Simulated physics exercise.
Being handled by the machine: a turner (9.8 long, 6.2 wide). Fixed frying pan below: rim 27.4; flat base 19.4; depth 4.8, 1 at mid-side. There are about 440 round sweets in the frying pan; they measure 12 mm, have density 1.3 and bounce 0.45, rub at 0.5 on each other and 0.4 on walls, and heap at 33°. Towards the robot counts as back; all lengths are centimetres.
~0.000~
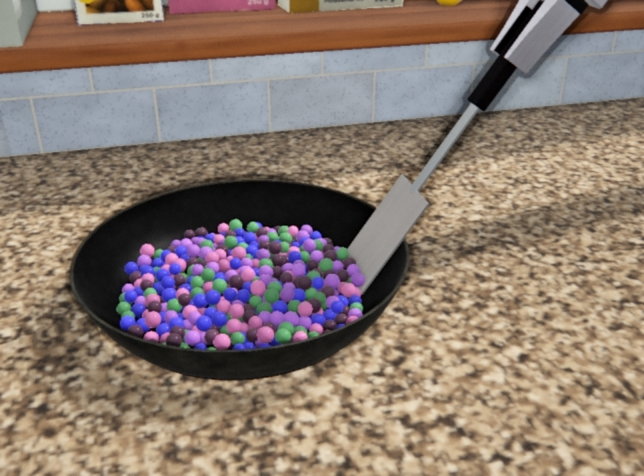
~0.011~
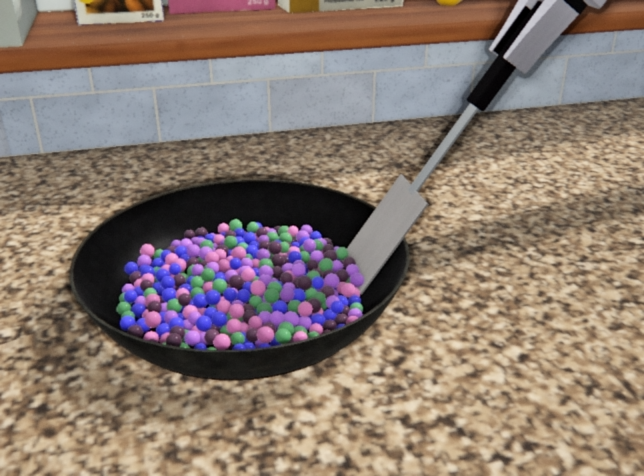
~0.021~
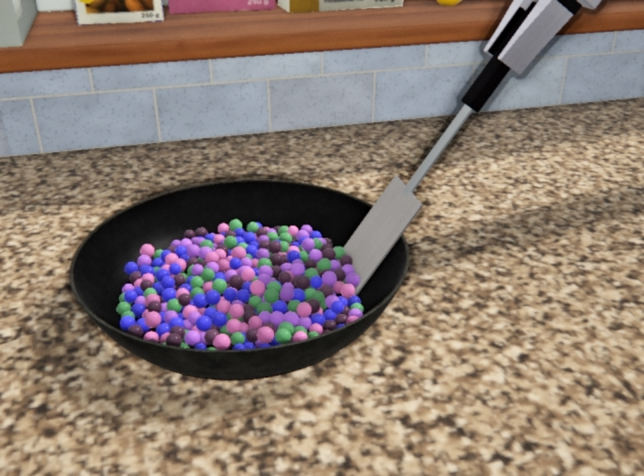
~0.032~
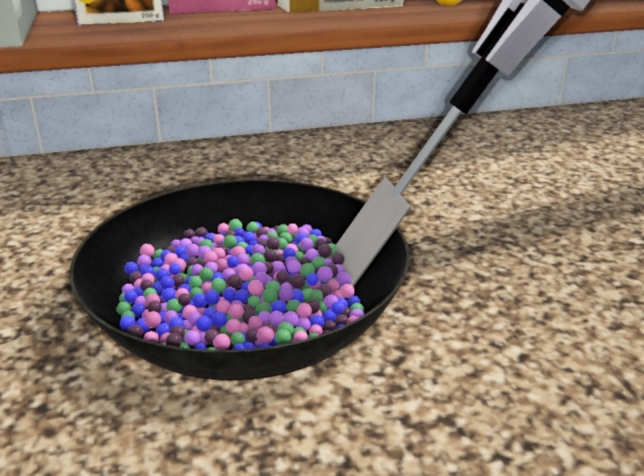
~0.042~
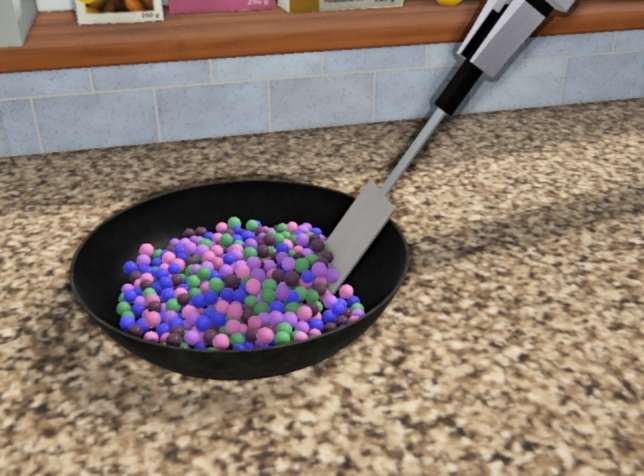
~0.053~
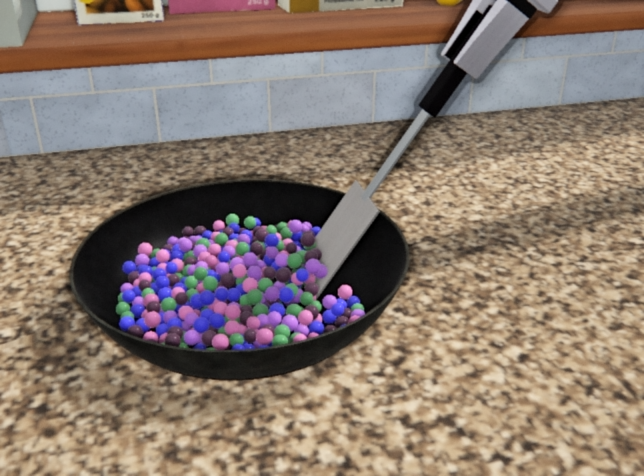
The clip opens on a black frying pan heaped with small pink, purple, blue, green and dark brown balls on a speckled countertop, a robot-held turner resting inside its right side. After barely moving at first, the turner slides left through the pan, pushing the nearby balls slightly leftward.
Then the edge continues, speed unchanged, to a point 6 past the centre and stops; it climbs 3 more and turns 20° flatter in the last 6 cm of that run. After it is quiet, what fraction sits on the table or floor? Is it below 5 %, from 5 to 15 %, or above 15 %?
From 5 to 15 %.
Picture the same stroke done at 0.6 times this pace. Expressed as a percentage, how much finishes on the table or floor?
That comes to some 0 per cent, roughly.
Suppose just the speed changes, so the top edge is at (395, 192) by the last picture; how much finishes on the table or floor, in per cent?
Some 0 percent.
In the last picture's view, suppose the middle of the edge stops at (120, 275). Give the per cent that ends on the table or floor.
Close to 20 per cent finishes on the table or floor.
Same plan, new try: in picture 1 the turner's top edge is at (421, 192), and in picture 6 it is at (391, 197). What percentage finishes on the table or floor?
It comes to something like 0 %, give or take.
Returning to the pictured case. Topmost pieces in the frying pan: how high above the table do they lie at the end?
About 5.0 centimetres.
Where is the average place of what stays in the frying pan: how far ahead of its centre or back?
Offset forward: Around 4.0 cm.
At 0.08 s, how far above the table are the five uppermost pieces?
Around 6 cm above the table.
After 0.08 s, sloping 55°, highest piece 8 above the table; 435 in the frying pan.
After 0.11 s, sloping 49°, highest piece 10 above the table; 434 in the frying pan, 1 on the blade or in flight.
After 0.32 s, sloping 35°, highest piece 7 above the table; 398 in the frying pan, 29 on the table or floor, 8 on the blade or in flight.
After 1.37 s, sloping 35°, highest piece 5 above the table; 398 in the frying pan, 37 on the table or floor.
At rest, 398 in the frying pan, 37 on the table or floor. That is 9 % on the table or floor.
